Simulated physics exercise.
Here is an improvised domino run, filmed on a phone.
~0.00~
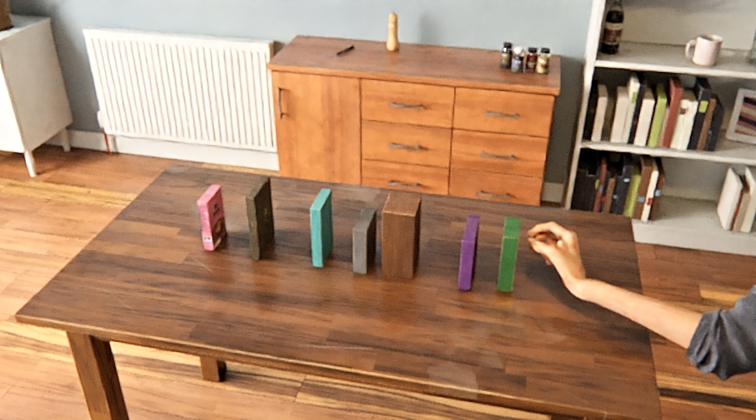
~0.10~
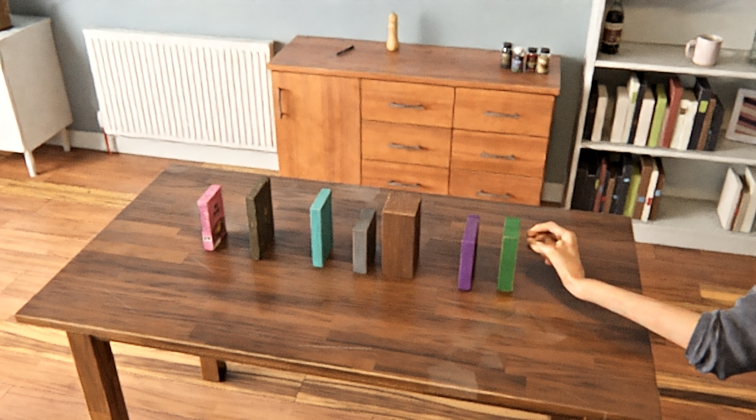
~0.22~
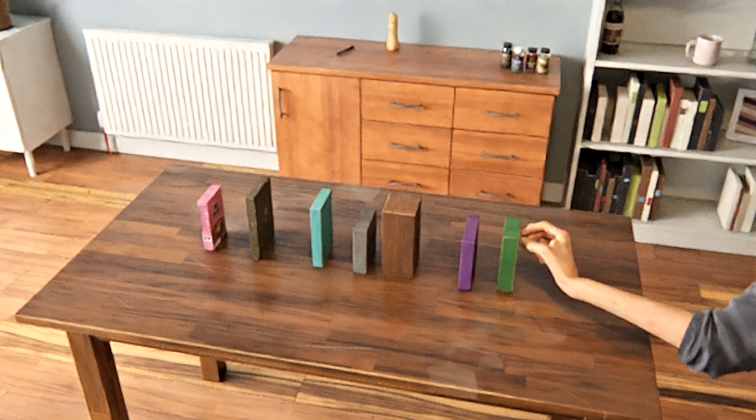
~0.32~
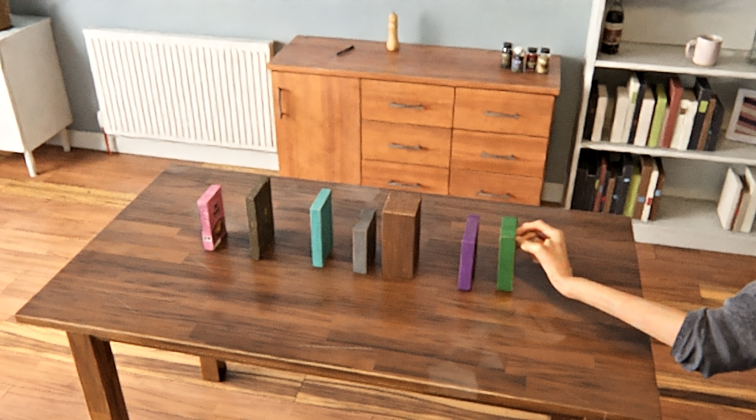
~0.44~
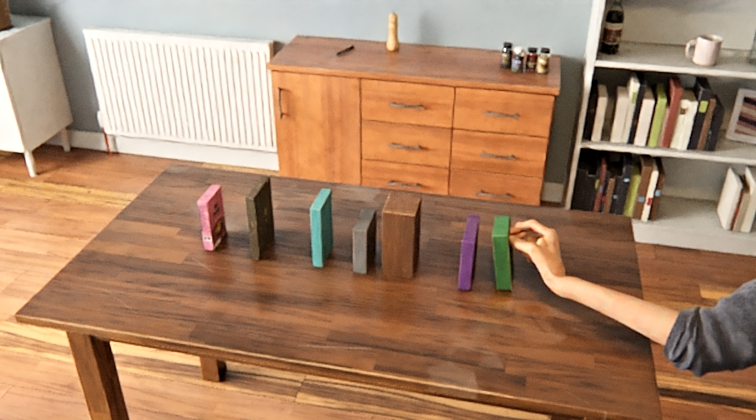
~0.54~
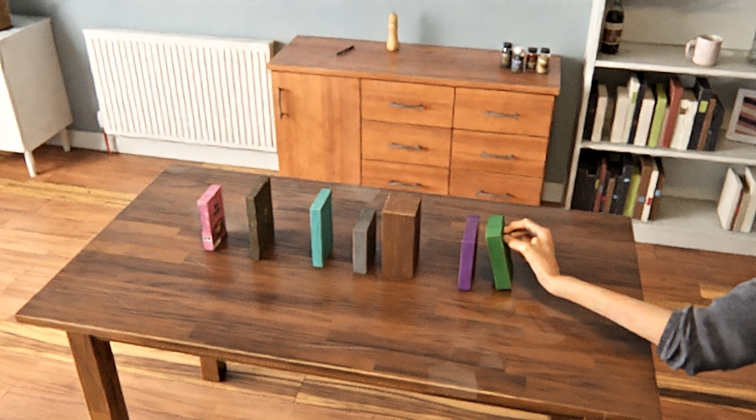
We see a row of upright coloured blocks and boards on a dark wooden table, as a hand at the right reaches the green board and pushes its top leftward, tilting it toward the purple block while the others stay still.
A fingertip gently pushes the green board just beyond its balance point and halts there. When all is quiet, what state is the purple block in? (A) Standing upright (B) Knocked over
B, knocked over.
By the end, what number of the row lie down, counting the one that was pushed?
2 altogether.
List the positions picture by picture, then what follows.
The first picture shows purple block (470, 252); brown block (402, 236).
The second picture shows grey board (365, 241); turquoise block (322, 228).
The third picture shows brown block (402, 236); black board (261, 218).
The fourth picture shows green board 3° over; grey board (365, 241); turquoise block (322, 228).
The fifth picture shows green board 9° over; brown block (402, 236); black board (261, 218).
The sixth picture shows green board 15° over; purple block (470, 252); grey board (365, 241).
After 0.84 s, green board 32° over; purple block tipped 10° from how it was near (464, 251).
After 1.04 s, green board 64° over; purple block tipped 57° from how it was near (442, 255).
At rest (1.6 s), tipped over on the table, purple block; the other 4 in place. Seen from the same camera at the end, purple block near (441, 256).
